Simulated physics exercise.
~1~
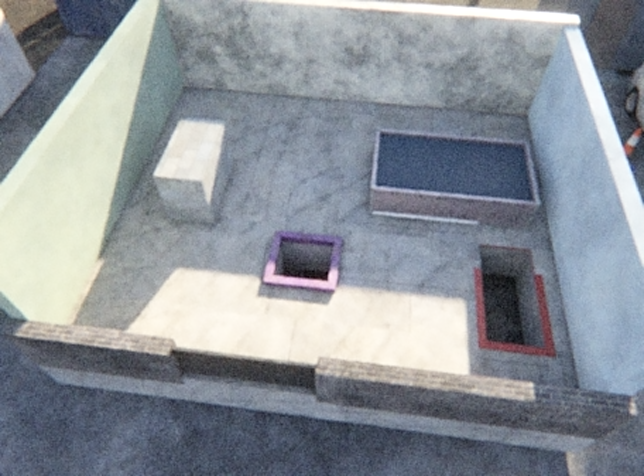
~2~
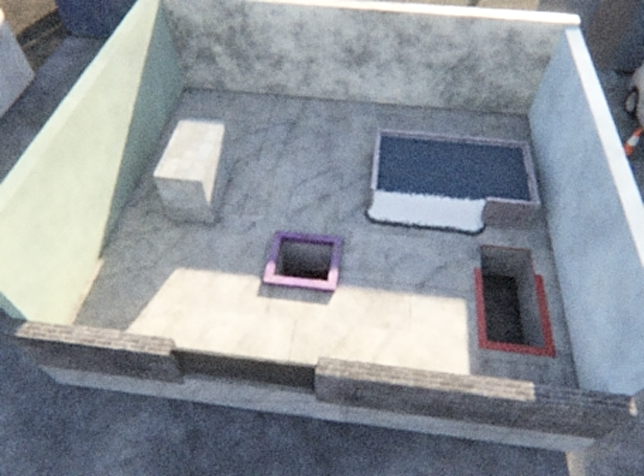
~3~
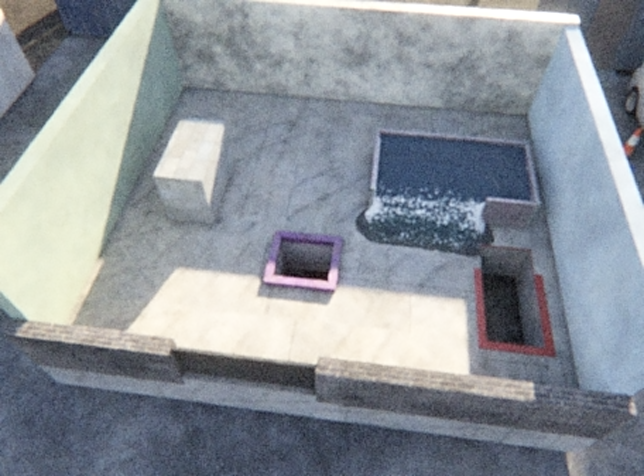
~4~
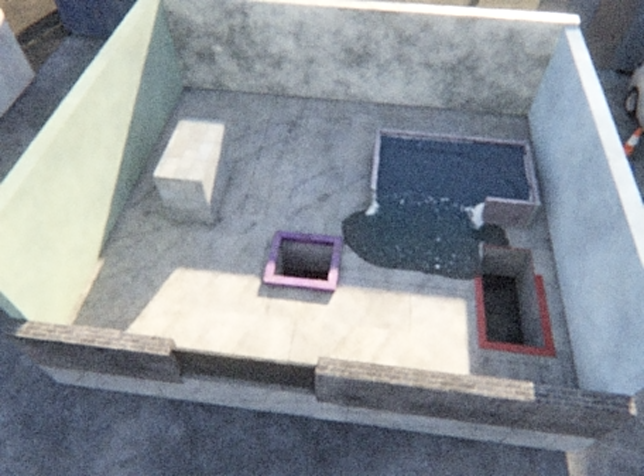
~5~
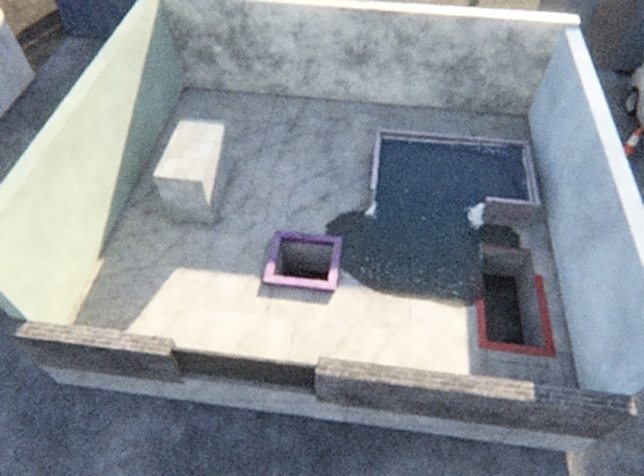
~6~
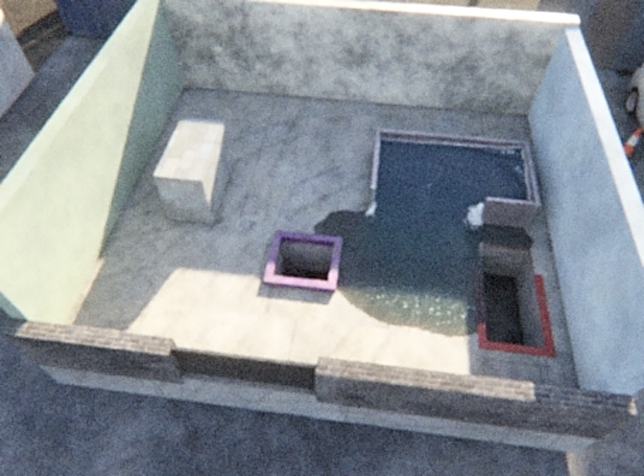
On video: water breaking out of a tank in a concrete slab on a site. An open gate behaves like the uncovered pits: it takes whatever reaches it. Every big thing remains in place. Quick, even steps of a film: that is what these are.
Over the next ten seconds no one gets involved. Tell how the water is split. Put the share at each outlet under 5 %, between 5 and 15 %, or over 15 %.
Result: The gate soaks up scarcely any - beneath five per cent; the purple pit soaks up scarcely any - beneath five per cent; the red pit soaks up a great deal - past fifteen per cent.
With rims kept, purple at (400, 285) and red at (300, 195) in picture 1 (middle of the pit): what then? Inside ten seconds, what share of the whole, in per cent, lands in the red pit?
Roughly 8 per cent ends up in the red pit.
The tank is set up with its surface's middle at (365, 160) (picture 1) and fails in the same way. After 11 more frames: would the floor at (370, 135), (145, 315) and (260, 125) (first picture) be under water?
In sequence: Unflooded, next inundated, then unflooded.
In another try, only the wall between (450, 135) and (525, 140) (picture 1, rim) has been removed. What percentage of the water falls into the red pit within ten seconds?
Near 8 per cent for red.
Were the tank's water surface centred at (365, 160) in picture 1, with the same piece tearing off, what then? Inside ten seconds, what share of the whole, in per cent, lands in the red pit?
The red pit takes 20 per cent.
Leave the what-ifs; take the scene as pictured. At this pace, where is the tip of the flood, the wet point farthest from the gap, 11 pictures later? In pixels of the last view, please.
(211, 365).
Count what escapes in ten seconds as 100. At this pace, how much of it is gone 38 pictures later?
Close to 65 per cent, I'd say.
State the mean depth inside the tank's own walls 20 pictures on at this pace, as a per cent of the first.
I make it 24 per cent.
A moment on, water covers 20 % of the floor; the gate 0 %, the purple pit 0 %, the red pit 3 %.
Next, water covers 25 % of the floor; the gate 0 %, the purple pit 1 %, the red pit 6 %.
Then, water covers 40 % of the floor; the gate 0 %, the purple pit 2 %, the red pit 9 %.
Later, water covers 55 % of the floor; the gate 0 %, the purple pit 2 %, the red pit 24 %.
In the end, water covers 65 % of the floor; the gate 0 %, the purple pit 2 %, the red pit 36 %.
